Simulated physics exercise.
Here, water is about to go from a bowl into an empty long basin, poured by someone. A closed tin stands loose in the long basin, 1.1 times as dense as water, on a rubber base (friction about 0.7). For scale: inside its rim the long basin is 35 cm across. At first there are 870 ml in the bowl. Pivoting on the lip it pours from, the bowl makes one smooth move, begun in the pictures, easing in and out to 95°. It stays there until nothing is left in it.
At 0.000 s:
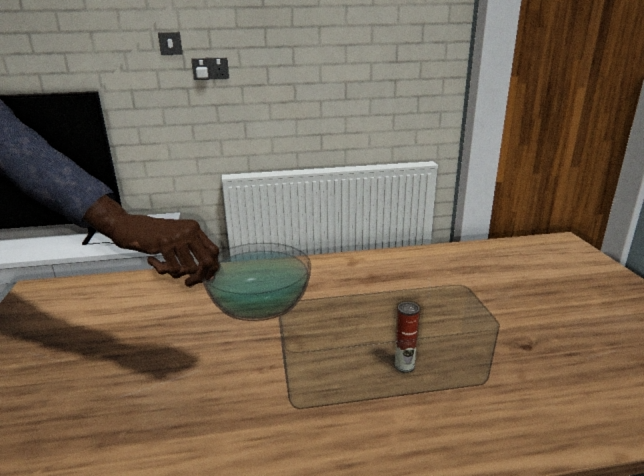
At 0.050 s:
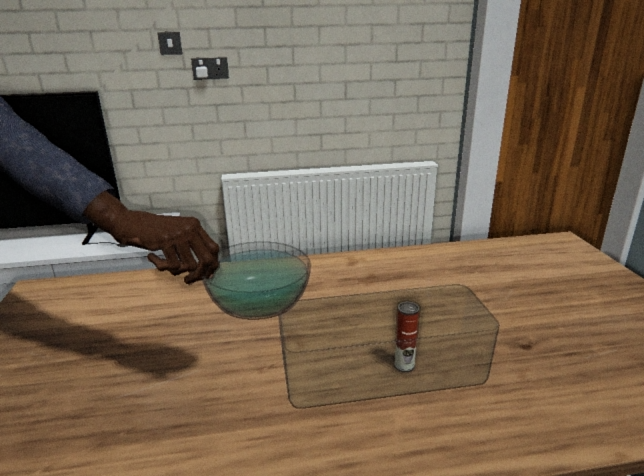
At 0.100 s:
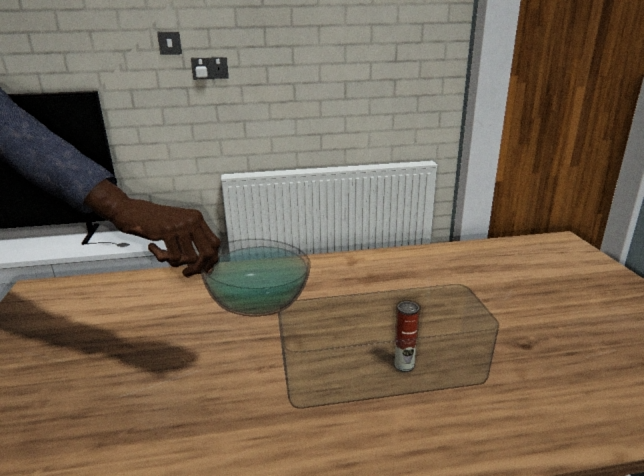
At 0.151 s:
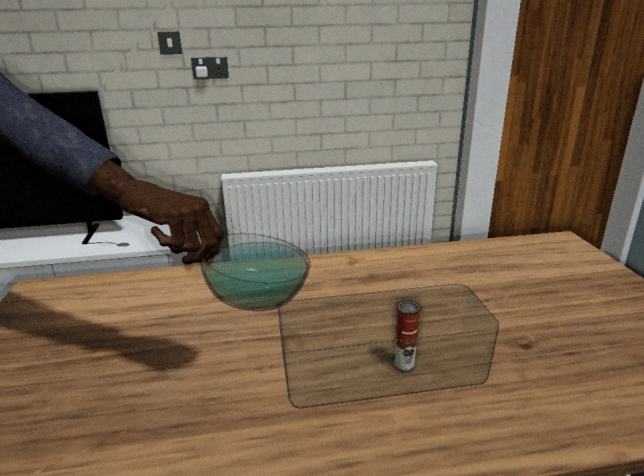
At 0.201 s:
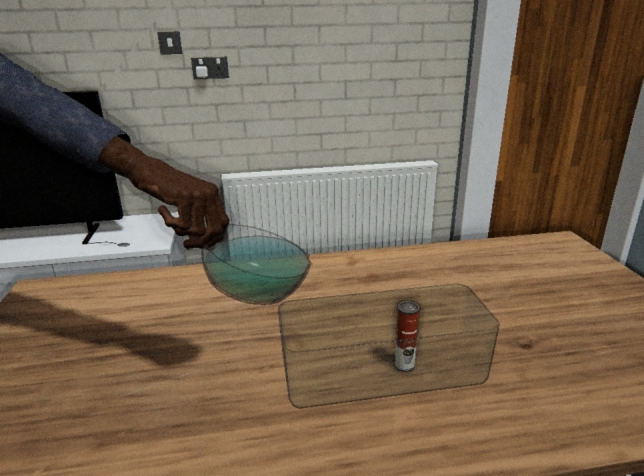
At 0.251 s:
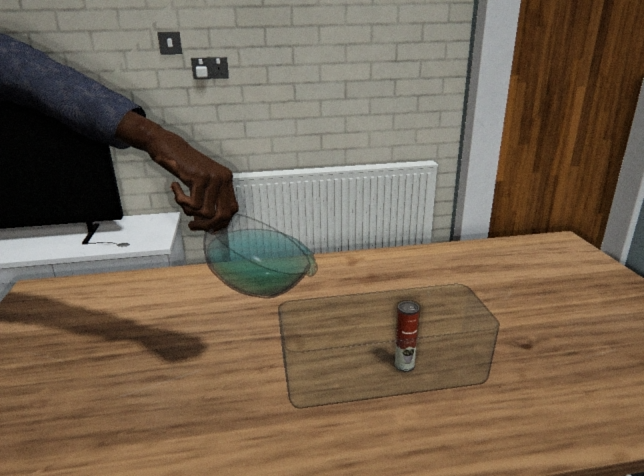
At the start, a hand holds a clear bowl of blue-green water, nearly level, beside a see-through long basin with a red and silver tin standing inside. The hand rises and gradually tilts the bowl to the right, and the water shifts toward the lower right rim, while the tin stays still.
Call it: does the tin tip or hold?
It tips.
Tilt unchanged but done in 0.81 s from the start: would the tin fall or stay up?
In that case the tin stays vertical.
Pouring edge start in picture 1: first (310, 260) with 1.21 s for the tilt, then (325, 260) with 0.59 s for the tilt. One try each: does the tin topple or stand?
In the first try it remains standing; in the second it comes down.
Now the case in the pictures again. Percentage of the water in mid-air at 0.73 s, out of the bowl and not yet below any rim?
10 per cent, roughly.
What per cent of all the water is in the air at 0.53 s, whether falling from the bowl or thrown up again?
Roughly 56 percent.
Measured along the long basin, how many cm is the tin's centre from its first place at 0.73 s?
Its middle sits about 1 cm from the start.
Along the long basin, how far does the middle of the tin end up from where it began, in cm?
Looks like roughly 6.5 cm in total.
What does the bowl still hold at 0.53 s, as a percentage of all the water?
Roughly 28 %.
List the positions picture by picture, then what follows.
The first picture shows tilt 0°; pouring edge (310, 262); surface from (205, 275) to (308, 266); the long basin's rim runs from (281, 328) to (483, 306); the tin's top is at (409, 311).
The second picture shows tilt 1°; pouring edge (309, 262); surface from (205, 274) to (307, 265).
The third picture shows tilt 5°; pouring edge (309, 262); surface from (204, 271) to (306, 262).
The fourth picture shows tilt 11°; pouring edge (309, 262); surface from (205, 265) to (307, 258).
The fifth picture shows tilt 20°; pouring edge (309, 262); surface from (205, 257) to (307, 257); 2 per cent is over the edge.
The sixth picture shows tilt 29°; pouring edge (308, 262); surface from (206, 246) to (303, 254); 6 per cent is over the edge.
Then, 0.53 s in, the tilt is 85° and 28 per cent is still to pour; the tin stands where it began.
Then, 0.73 s in, the tilt is 95° and 1 per cent is still to pour; the tin stands 1 cm from where it began.
Then, 0.94 s in, the tilt is 95° and 0 per cent is still to pour; the tin leans 7°.
Then, 1.17 s in, the tilt is 95° and 0 per cent is still to pour; the tin leans 31°.
Finally, the tin lies on its side.
